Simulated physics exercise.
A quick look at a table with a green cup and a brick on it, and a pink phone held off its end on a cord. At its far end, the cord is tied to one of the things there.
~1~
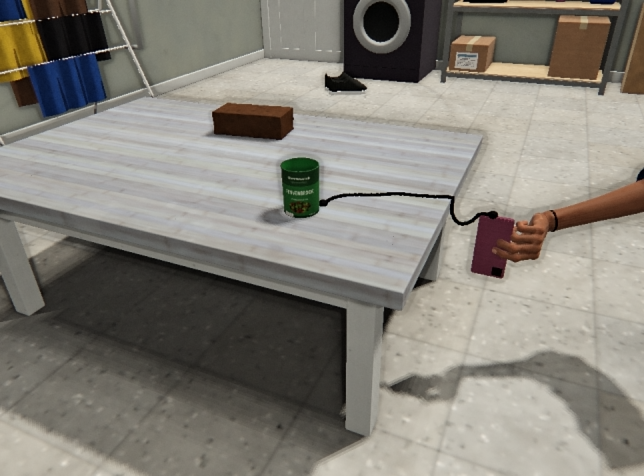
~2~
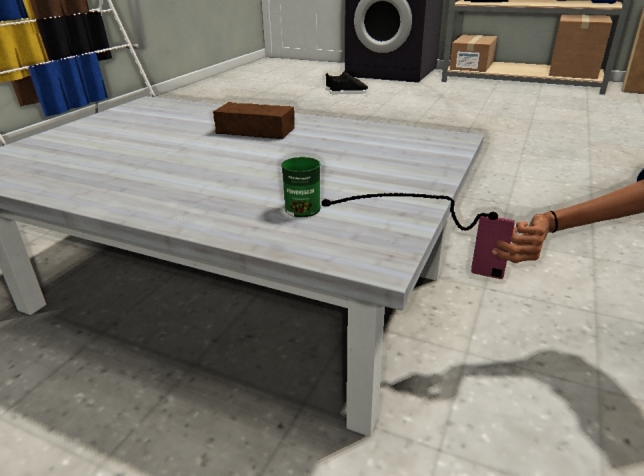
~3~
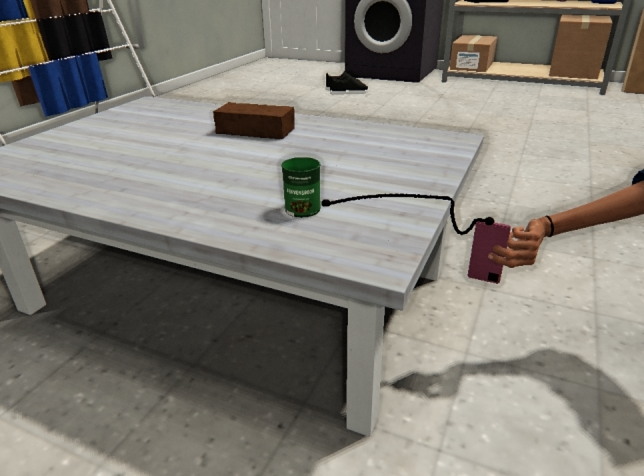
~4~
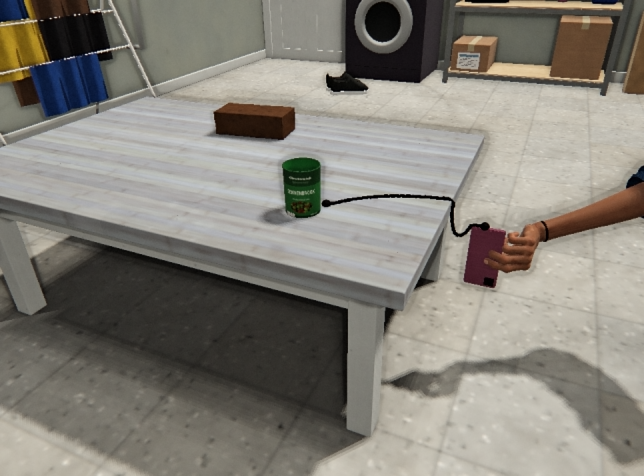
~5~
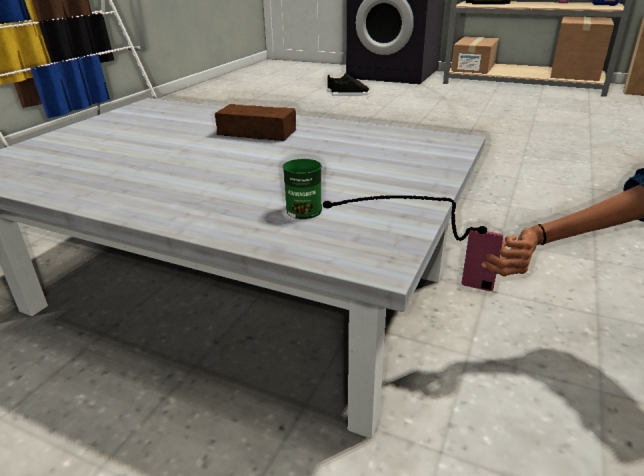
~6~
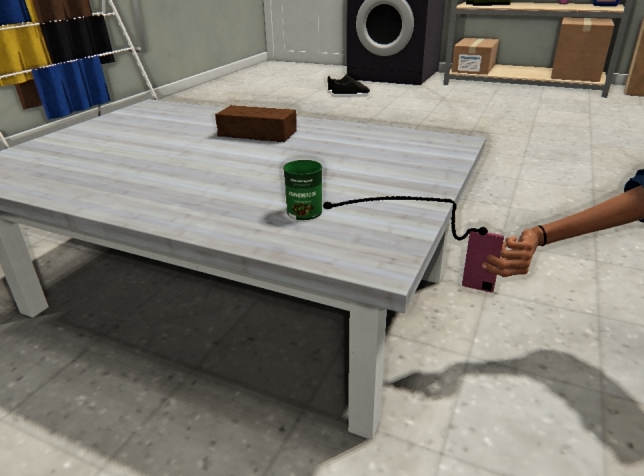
In a room with a tiled floor, a green cup and a brown brick sit on a pale wooden table, a dark cord running from the cup to a pink phone held past the right edge. The hand lowers the phone slightly and shifts it a little left, while the cup barely moves.
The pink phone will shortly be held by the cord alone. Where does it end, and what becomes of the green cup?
Well, the pink phone gets all the way down and the green cup is taken down too by the finish.
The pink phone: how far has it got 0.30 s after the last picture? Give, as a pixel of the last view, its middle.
Position, approx.: (473, 338).
Then, 0.30 s later than the last view, phone on the floor near (473, 338); brick as before; cup tugged along near (394, 182).
Then, 0.56 s later than the last view, phone on the floor near (478, 381); brick as before; cup down on the floor.
Then, 0.82 s later than the last view, phone on the floor near (480, 384); brick as before; cup down on the floor.
Finally, phone on the floor near (480, 384); brick as before; cup down on the floor. The pink phone drops all the way and the green cup is dragged off.
